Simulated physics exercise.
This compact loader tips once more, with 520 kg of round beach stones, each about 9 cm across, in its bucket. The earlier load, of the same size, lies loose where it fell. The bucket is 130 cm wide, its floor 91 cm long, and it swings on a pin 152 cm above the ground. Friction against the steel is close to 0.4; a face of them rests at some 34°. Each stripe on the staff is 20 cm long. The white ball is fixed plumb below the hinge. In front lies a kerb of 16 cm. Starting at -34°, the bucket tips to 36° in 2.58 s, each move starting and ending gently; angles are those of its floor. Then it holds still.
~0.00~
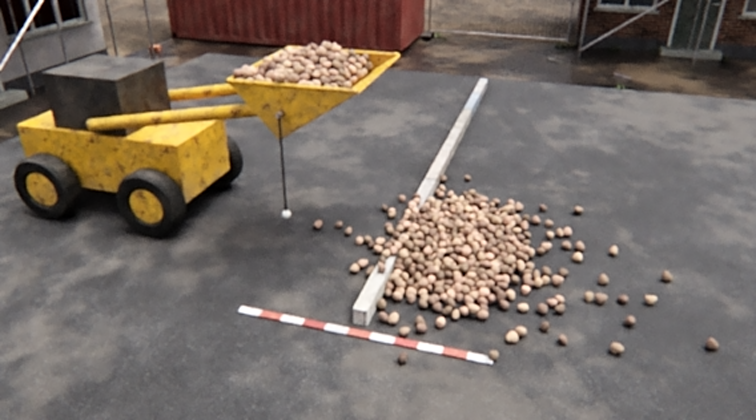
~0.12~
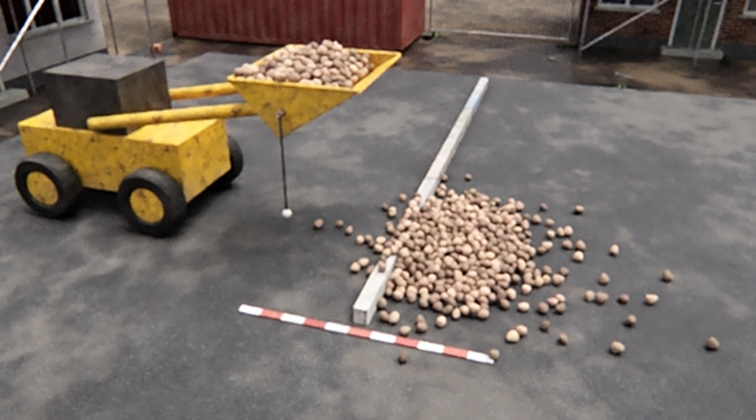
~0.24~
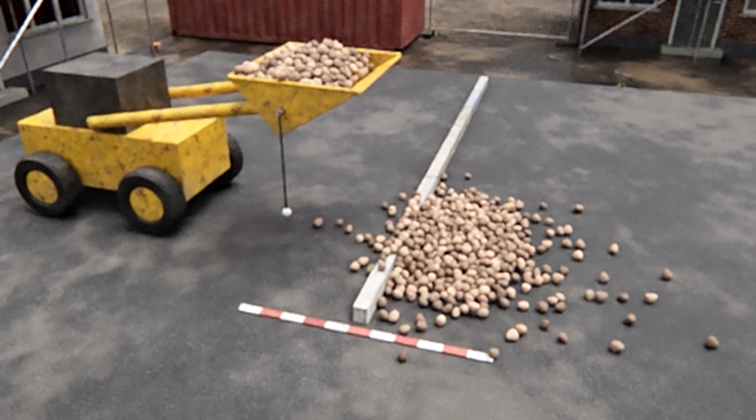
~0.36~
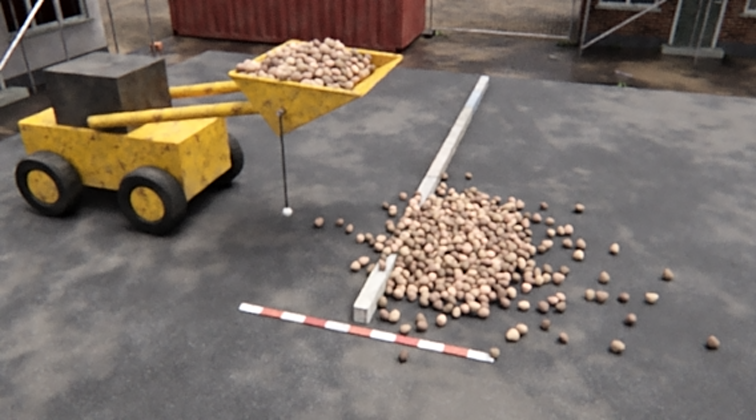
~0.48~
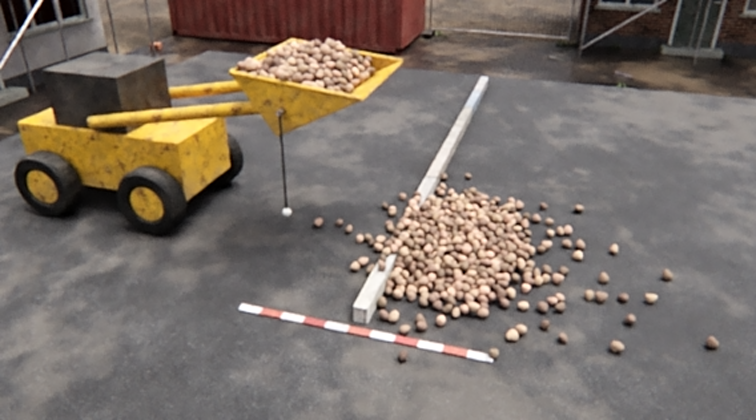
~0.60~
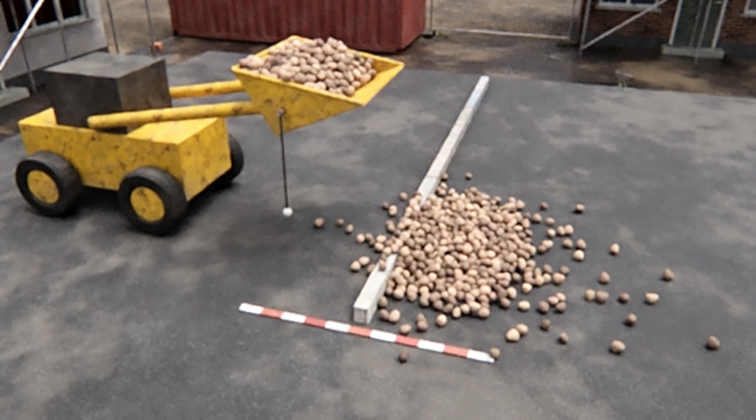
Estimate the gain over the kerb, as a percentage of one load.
Close to 52 parts in a hundred.
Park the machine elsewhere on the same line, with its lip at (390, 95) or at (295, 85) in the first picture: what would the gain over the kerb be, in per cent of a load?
About 90 and 0 per cent.
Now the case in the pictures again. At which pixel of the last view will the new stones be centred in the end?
Around (413, 228).
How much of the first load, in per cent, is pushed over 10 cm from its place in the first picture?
About 10 per cent.
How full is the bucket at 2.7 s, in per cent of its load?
It holds some 10 per cent.
After 1.9 s the floor is at 25°; in per cent of one load, 82 in the bucket, 24 on this side of the kerb, 95 over the kerb; the foremost stones are at (640, 299).
After 2.7 s the floor is at 36°; in per cent of one load, 9 in the bucket, 60 on this side of the kerb, 131 over the kerb; the foremost stones are at (640, 299).
After 3.0 s the floor is at 36°; in per cent of one load, 0 in the bucket, 57 on this side of the kerb, 143 over the kerb; the foremost stones are at (640, 299).
After 5.8 s the floor is at 36°; in per cent of one load, 0 in the bucket, 54 on this side of the kerb, 146 over the kerb; the foremost stones are at (640, 299). Net gain over the kerb, 52.
